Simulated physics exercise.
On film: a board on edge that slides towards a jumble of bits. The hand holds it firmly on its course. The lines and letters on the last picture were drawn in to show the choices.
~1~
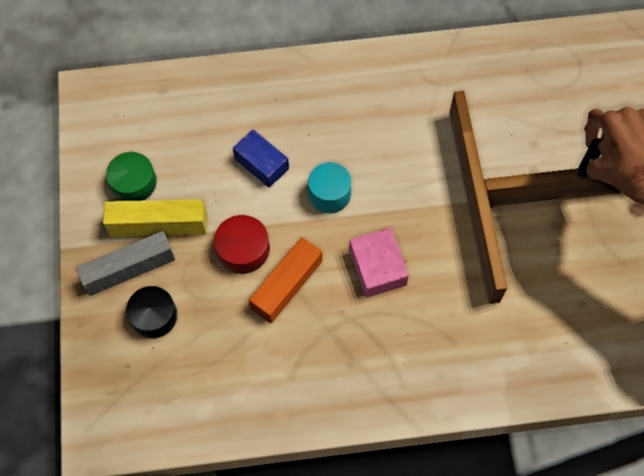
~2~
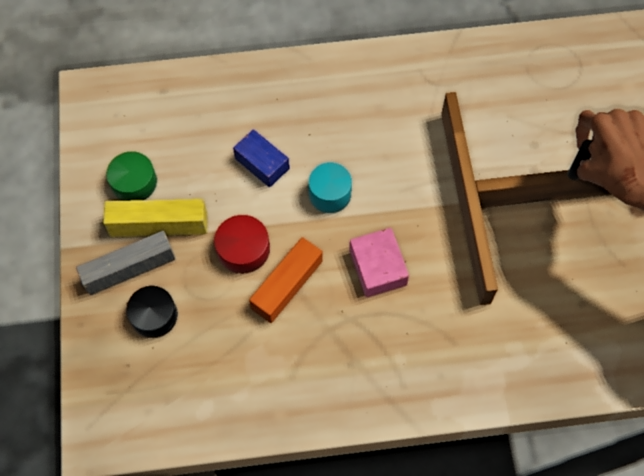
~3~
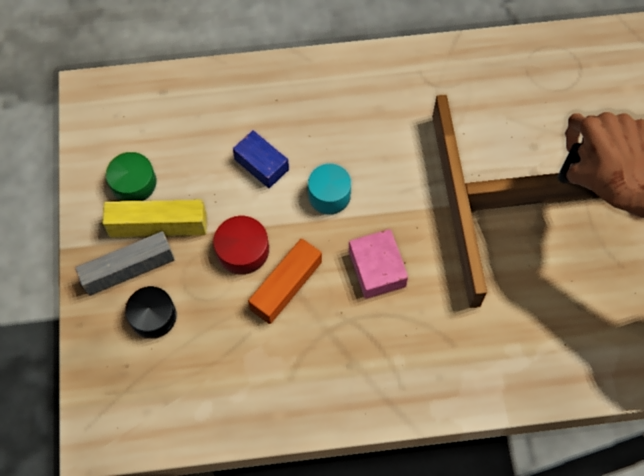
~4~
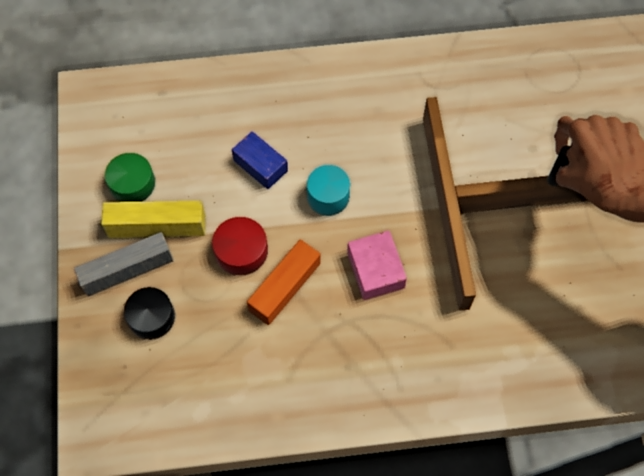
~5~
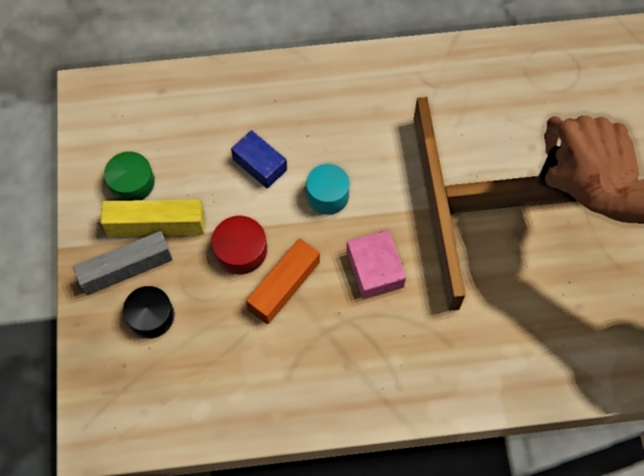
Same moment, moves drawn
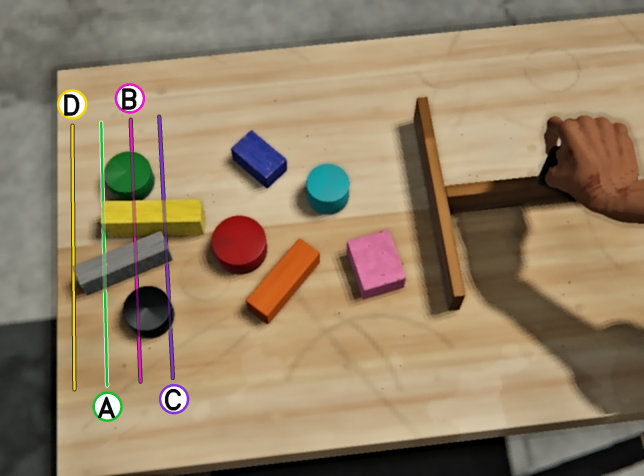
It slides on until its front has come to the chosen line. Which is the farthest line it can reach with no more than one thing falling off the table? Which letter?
No second one falls up to C.
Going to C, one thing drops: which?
The grey bar goes over.
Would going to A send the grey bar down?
Yes.
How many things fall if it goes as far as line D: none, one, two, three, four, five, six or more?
Six or more.
On the copy, A at (104, 246); B at (135, 242); C at (166, 239); D at (73, 249).
On C. First, board (342, 202); orange stick (270, 282); pink block (320, 269).
Then, board (242, 213); grey bar (69, 273); red tin (143, 254).
Finally, board (165, 221); grey bar over the edge; red tin (68, 253); one fallen.
By contrast, A drops six; B drops four; D drops nine.
